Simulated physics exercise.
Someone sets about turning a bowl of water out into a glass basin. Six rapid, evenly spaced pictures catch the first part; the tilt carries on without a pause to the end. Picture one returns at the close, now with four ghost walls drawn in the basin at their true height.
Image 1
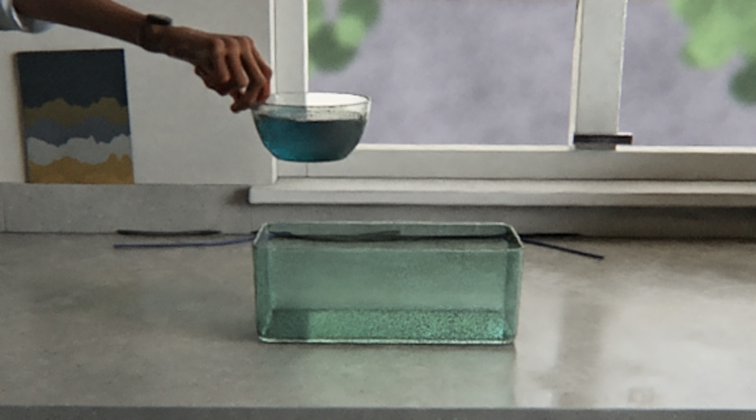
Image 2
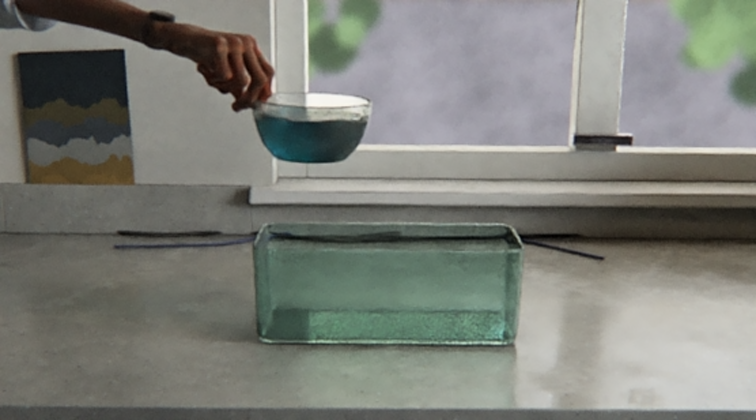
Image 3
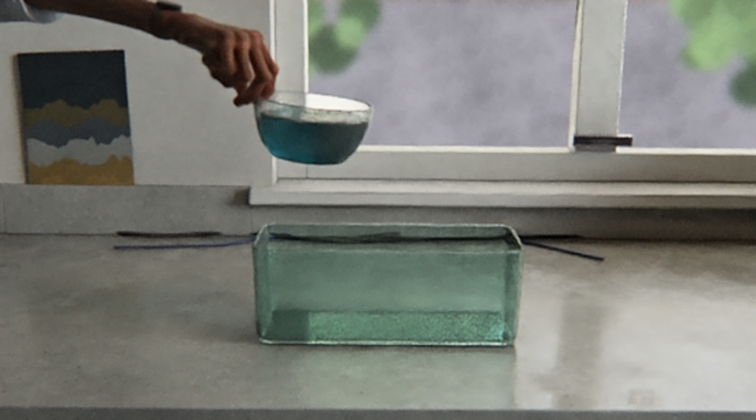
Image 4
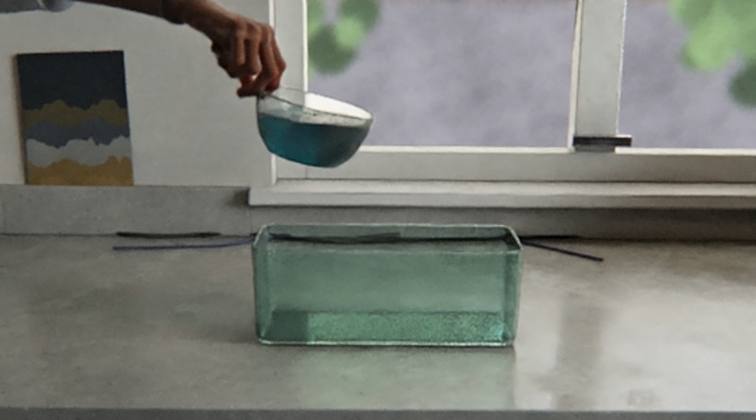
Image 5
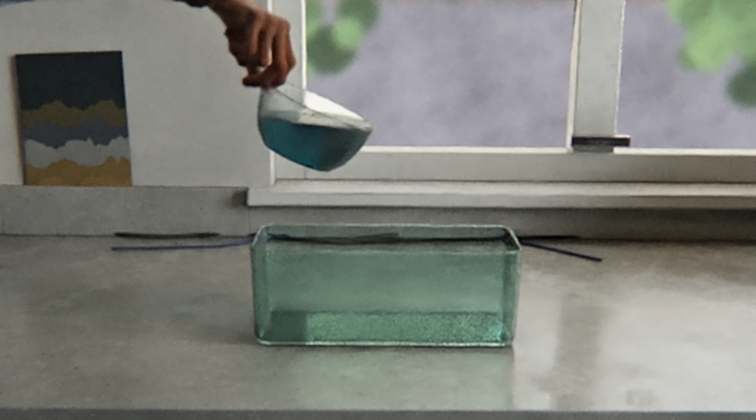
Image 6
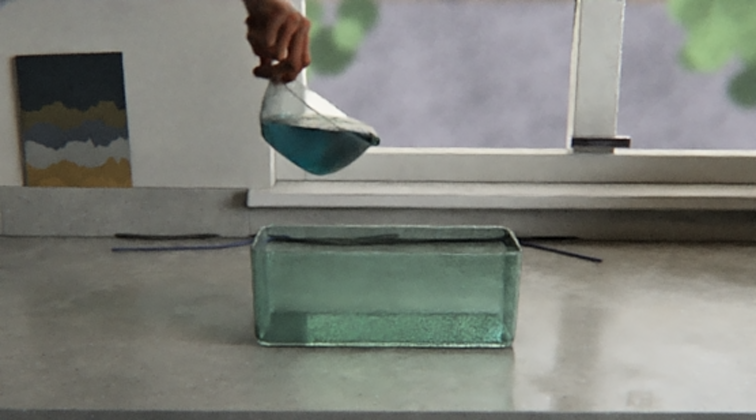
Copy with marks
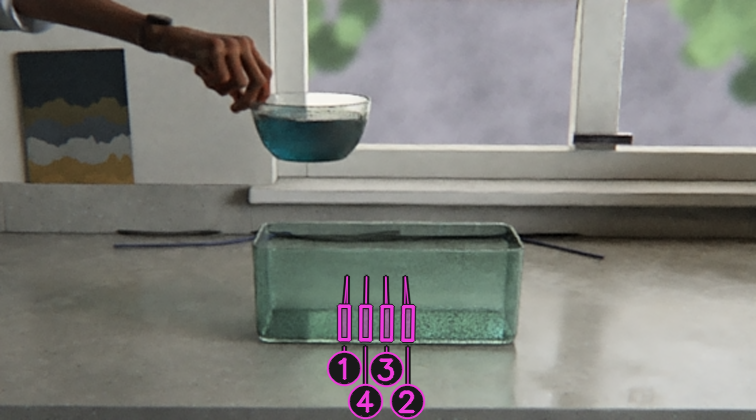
A hand tilting a glass bowl of blue water to the right above a rectangular glass basin, the water reaching the lip.
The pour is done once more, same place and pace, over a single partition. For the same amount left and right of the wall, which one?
2.
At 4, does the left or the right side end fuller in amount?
More ends on the right.
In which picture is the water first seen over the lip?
In picture 6.
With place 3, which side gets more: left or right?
More ends on the right.
In magenta, 1 at (344, 346); 2 at (407, 347); 3 at (386, 347); 4 at (365, 346).
For place 1, about 8 % ends left of the wall and 91 % right of it.
For place 2, about 48 % ends left of the wall and 52 % right of it.
For place 3, about 18 % ends left of the wall and 80 % right of it.
For place 4, about 8 % ends left of the wall and 91 % right of it.
